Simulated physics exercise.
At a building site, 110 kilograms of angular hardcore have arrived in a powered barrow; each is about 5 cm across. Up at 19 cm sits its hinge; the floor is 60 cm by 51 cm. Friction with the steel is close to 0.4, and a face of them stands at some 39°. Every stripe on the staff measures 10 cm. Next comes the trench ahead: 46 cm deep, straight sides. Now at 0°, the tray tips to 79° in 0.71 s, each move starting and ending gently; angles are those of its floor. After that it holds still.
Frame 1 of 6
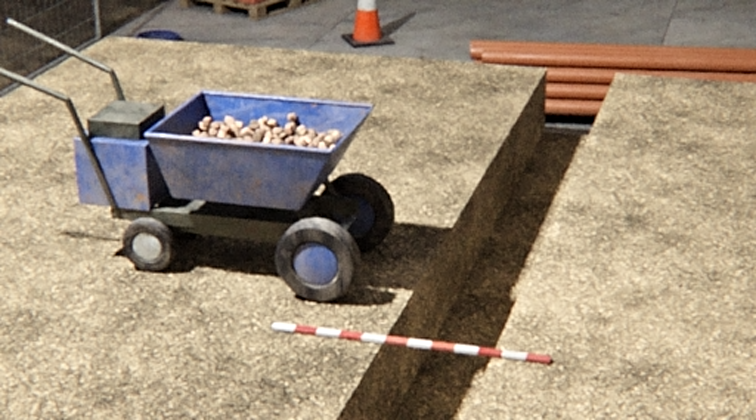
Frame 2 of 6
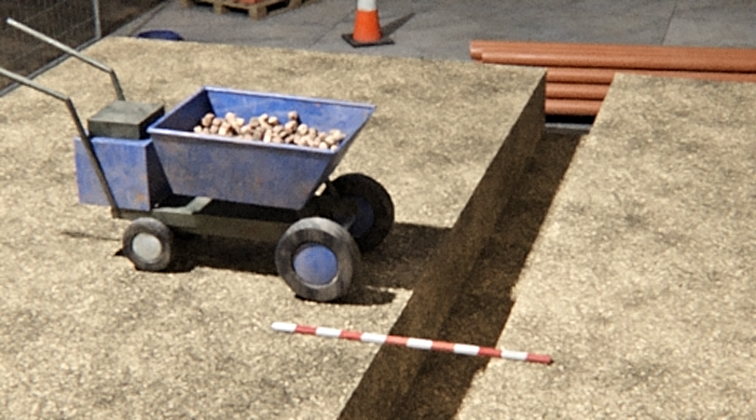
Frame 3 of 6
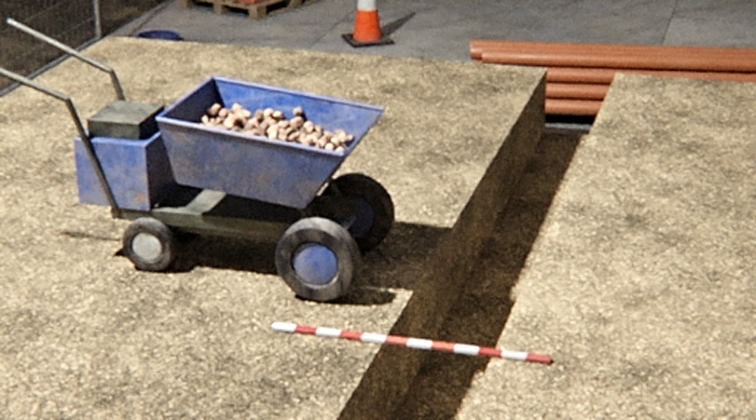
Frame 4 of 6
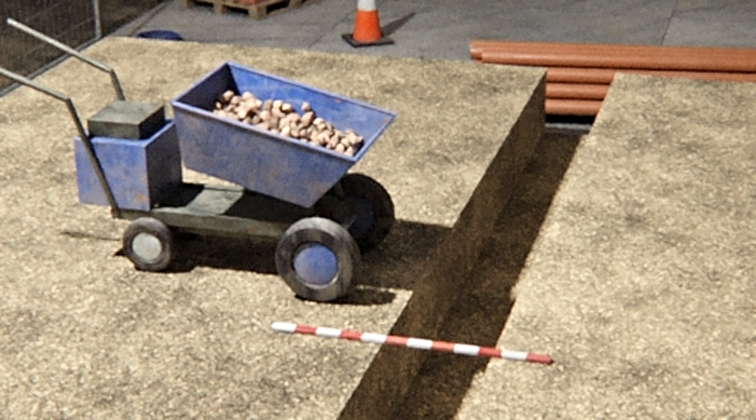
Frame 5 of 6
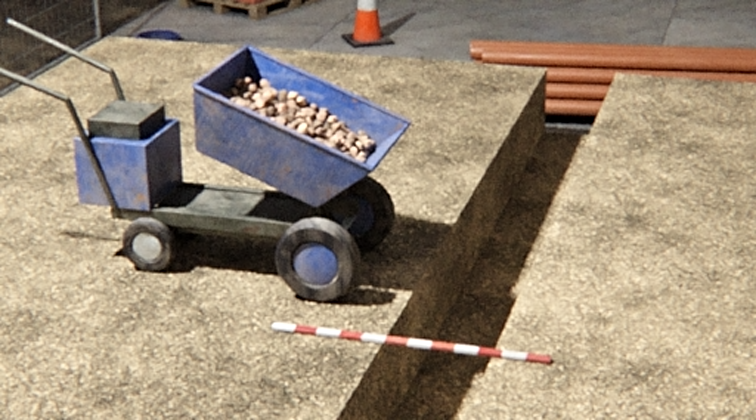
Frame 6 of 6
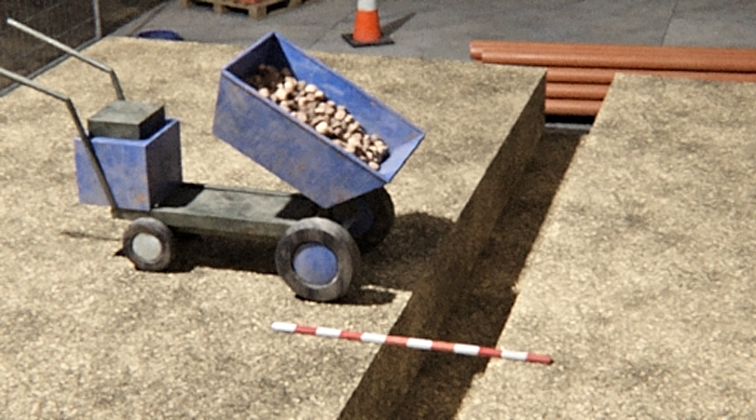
A blue dumper loaded with pale brown stones stands at the left of a sandy building site, seen from above at an angle, beside a narrow trench. A red-and-white striped staff lies across the trench in front, with orange pipes and a traffic cone behind. The tray tilts toward the right, slowly then faster, its rear lifting while the wheels and camera stay still.
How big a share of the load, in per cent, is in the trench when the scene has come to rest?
A share of about 73 percent.
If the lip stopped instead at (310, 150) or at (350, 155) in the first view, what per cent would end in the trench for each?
About 90 per cent first, then about 60 per cent.
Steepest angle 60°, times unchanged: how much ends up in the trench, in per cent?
It comes out at about 25 percent.
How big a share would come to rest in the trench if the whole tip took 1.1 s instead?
It'd be some 90 per cent.
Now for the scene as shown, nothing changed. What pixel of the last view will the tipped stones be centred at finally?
Somewhere near pixel (493, 364).
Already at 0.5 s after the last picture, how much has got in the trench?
25 per cent, give or take.
Then, 0.2 s after the last picture the floor is at 66°, 100 % in the tray; the foremost stones are at (420, 210).
Then, 0.5 s after the last picture the floor is at 79°, 73 % in the tray, 25 % in the trench, 2 % past the trench; the foremost stones are at (522, 293).
Then, 0.9 s after the last picture the floor is at 79°, 21 % in the tray, 52 % in the trench, 26 % past the trench; the foremost stones are at (671, 317).
Then, 2.8 s after the last picture the floor is at 79°, 0 % in the tray, 73 % in the trench, 26 % past the trench; the foremost stones are at (752, 325).
